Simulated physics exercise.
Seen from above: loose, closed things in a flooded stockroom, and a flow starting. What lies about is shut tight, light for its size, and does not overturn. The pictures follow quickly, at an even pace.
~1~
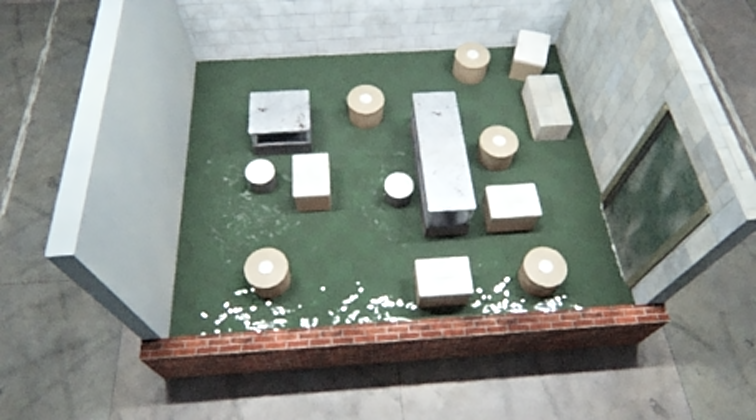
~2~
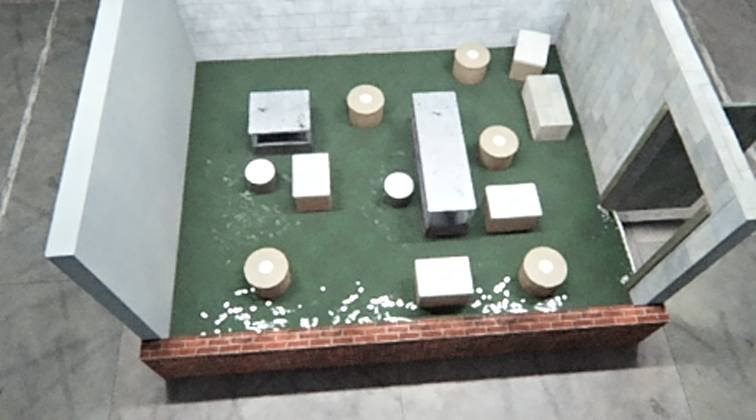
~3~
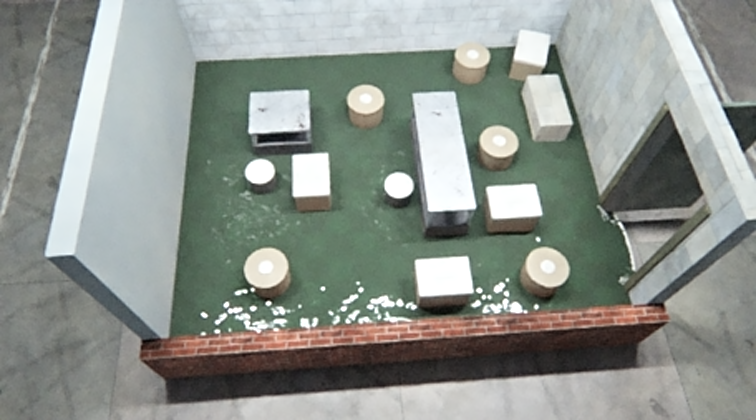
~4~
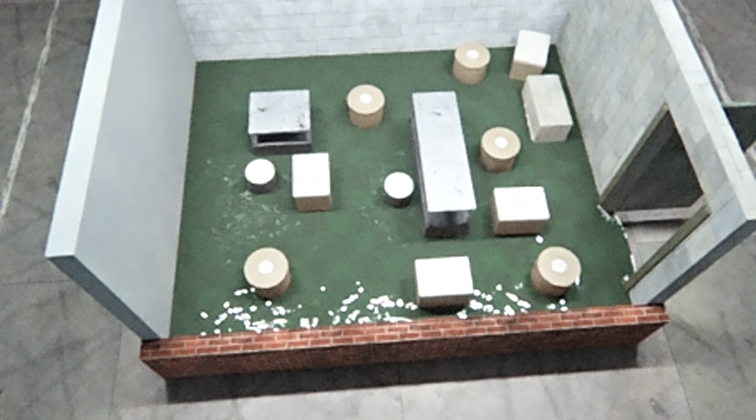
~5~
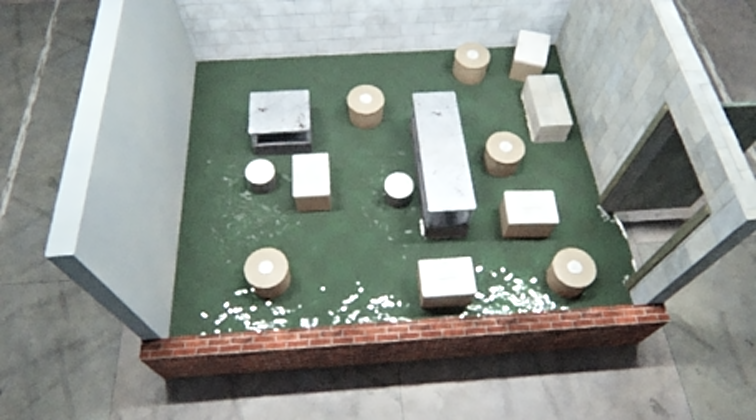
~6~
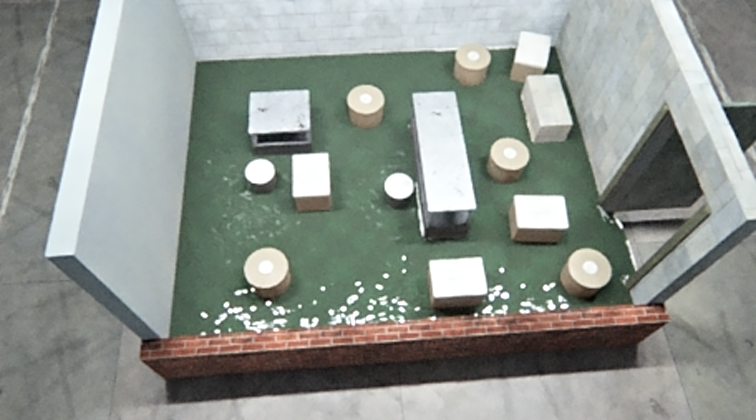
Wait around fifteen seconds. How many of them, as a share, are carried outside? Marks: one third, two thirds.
That comes to from one to two thirds.
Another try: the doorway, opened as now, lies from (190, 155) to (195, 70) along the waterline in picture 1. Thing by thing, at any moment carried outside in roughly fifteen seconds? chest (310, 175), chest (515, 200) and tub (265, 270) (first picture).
In that order: Through, stays, out.
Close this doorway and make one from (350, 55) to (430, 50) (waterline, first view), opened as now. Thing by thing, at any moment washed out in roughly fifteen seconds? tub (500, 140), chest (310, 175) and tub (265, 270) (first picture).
As listed: Gone, gone, still in.
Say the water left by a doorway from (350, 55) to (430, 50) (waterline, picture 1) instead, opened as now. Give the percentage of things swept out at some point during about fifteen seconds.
Some 50 per cent.
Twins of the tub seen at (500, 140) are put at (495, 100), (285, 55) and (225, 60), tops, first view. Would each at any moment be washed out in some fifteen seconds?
In that order: Out, inside, inside.
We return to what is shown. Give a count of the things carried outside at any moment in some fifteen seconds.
I count 5.
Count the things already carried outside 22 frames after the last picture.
I count 4.
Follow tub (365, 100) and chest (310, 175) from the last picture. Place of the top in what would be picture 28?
Roughly at (481, 117) and (359, 192).
A moment on, 0 of 11 are out; 11 afloat.
Next, 4 of 11 are out; 7 afloat.
Later, 4 of 11 are out; 7 afloat.
In the end, 5 of 11 are out; 6 afloat.
